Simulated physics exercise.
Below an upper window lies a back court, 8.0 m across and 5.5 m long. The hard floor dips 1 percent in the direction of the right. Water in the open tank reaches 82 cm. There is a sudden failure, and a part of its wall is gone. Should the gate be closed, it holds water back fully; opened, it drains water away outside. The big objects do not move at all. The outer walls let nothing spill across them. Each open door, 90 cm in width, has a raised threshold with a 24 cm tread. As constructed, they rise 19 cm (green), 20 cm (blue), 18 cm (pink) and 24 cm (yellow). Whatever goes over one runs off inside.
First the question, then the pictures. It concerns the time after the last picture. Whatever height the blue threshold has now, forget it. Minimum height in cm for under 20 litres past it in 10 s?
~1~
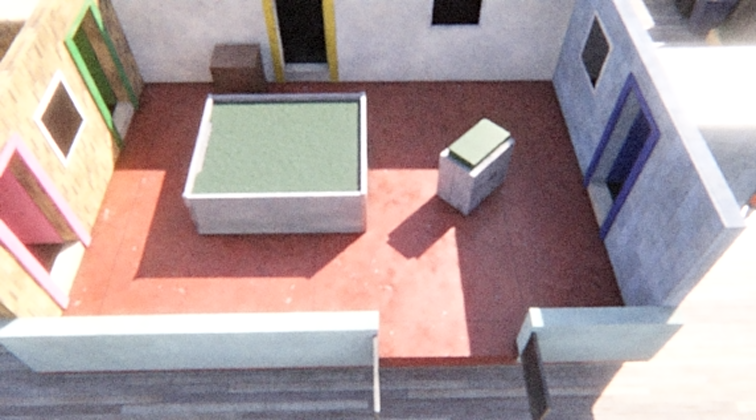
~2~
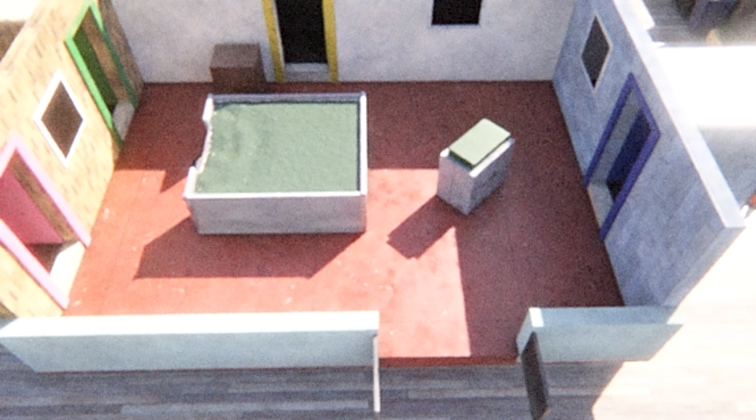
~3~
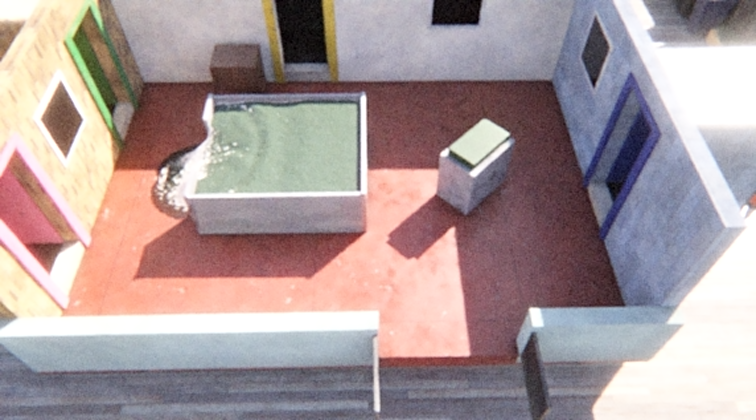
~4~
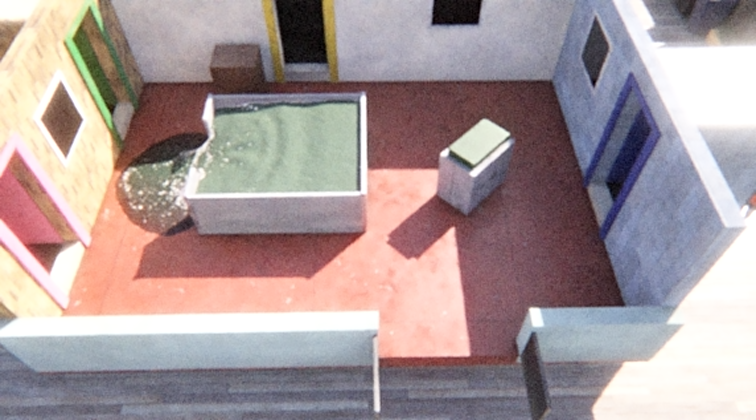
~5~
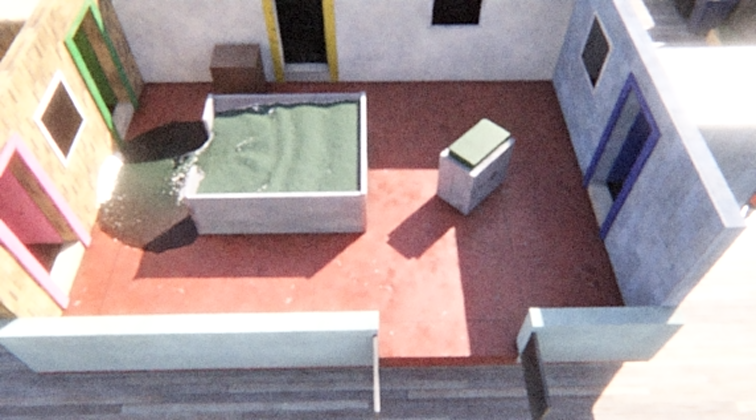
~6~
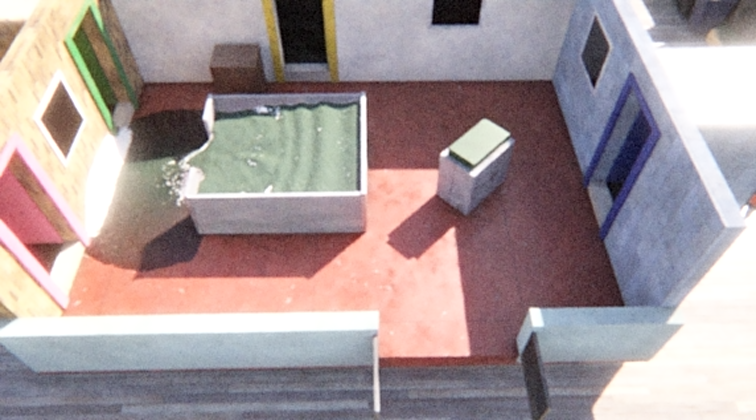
Approx. 12.5 cm.
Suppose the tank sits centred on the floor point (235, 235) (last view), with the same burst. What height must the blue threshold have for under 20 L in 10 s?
It must be around 7.5 cm tall.
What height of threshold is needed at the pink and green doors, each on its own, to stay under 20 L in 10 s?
Roughly 16 cm at pink and 25 cm at green.
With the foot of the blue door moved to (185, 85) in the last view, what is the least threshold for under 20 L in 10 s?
It needs roughly 33 cm.
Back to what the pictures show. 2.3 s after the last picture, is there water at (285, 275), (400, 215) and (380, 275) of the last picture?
First wet through, second bone-dry, third bone-dry.
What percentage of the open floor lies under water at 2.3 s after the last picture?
Roughly 40 percent of the floor.
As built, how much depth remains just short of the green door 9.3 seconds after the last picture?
About 10.5 centimetres deep.
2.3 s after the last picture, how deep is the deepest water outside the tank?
45 cm.
Then, 0.7 s after the last picture water covers 15 % of the floor, deepest (50 cm) near (120, 183); it has not reached the blue door.
Then, 2.3 s after the last picture water covers 40 % of the floor, deepest (45 cm) near (218, 91); it has not reached the blue door.
Then, 9.3 s after the last picture water covers 95 % of the floor, deepest (20 cm) near (551, 89); 13 cm at the blue door, 0 litres in over its 20 cm threshold.
At the blue door as built, the water peaked near 18 cm, 7.1 s after the last picture.
With a threshold of 11.5 cm, 28 litres would have come in within the 10 s; with 15.5 cm, 4 litres. So under 20 litres takes about 12.5 cm.
